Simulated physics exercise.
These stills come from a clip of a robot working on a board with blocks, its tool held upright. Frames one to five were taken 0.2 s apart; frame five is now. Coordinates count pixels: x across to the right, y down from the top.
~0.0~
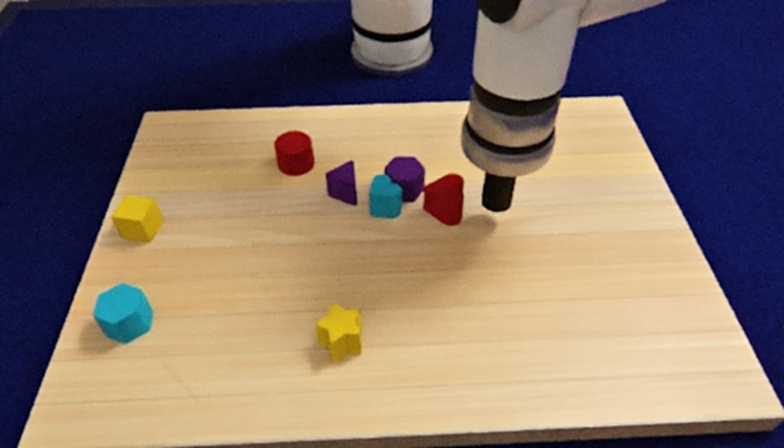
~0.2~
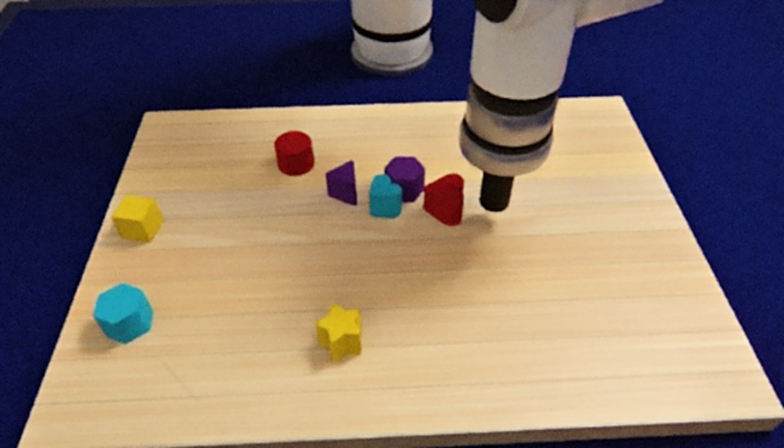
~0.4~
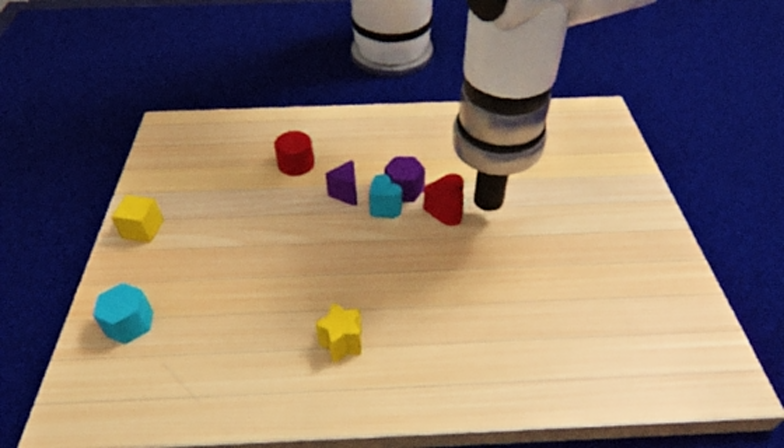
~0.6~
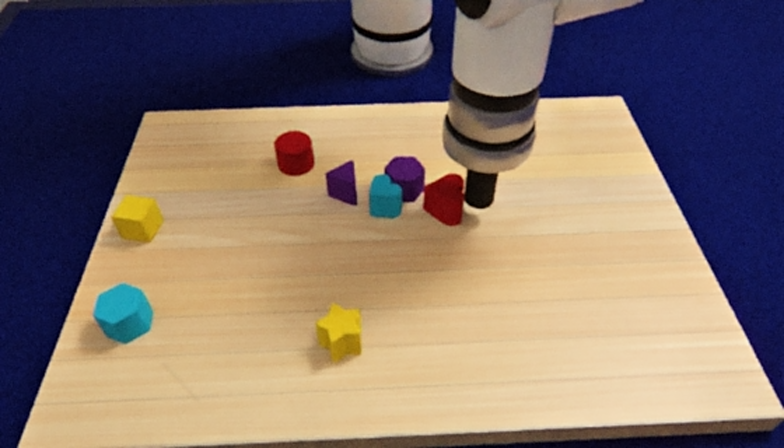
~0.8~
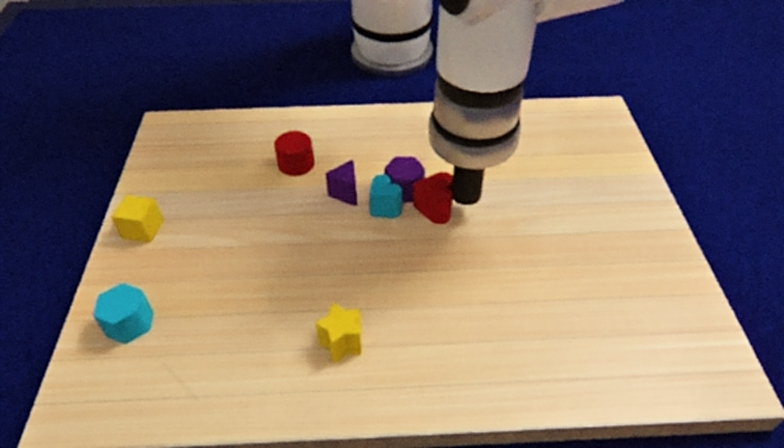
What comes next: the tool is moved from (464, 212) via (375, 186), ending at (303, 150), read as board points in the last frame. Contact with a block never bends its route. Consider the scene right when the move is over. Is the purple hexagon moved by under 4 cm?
Short answer: No.
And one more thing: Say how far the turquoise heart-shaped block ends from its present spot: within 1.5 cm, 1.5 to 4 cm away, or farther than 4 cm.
My estimate: In the 1.5 to 4 cm range.
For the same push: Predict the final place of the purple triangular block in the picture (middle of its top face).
It will end up at (308, 170).
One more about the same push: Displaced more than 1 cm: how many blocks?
I expect three or more blocks to be moved by more than 1 cm.
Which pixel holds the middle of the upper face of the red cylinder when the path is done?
I expect it at (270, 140).
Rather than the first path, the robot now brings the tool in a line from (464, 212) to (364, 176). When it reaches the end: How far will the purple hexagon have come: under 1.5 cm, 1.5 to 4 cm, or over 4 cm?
Beyond 4 cm.
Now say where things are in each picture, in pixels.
In the first frame, tool's lower end (496, 202); red cylinder (293, 141); purple triangular block (344, 171); turquoise heart-shaped block (384, 186); purple hexagon (405, 167); red heart-shaped block (448, 188).
In the second frame, tool (494, 202); blocks still.
In the third frame, tool (488, 201); blocks still.
In the fourth frame, tool (479, 199); blocks still.
In the fifth frame, tool (466, 195); red cylinder (293, 141); purple triangular block (344, 171); turquoise heart-shaped block (384, 186); purple hexagon (405, 167); red heart-shaped block (437, 186).
The first path, step by step. One third of the way, tool (402, 179); purple triangular block (339, 173), turned 25° clockwise; turquoise heart-shaped block (359, 193), turned 15° anticlockwise; purple hexagon (364, 150), turned 40° clockwise; red heart-shaped block (373, 174).
Two thirds of the way, tool (348, 157); purple triangular block (308, 170); turquoise heart-shaped block (353, 194), turned 40° anticlockwise; purple hexagon (342, 131), turned 90° clockwise; red heart-shaped block (336, 169), turned 75° anticlockwise.
At the end, tool (301, 134); red cylinder (270, 139); purple triangular block (308, 170); turquoise heart-shaped block (353, 194), turned 40° anticlockwise; purple hexagon (331, 118), turned 155° clockwise; red heart-shaped block (336, 169), turned 75° anticlockwise.
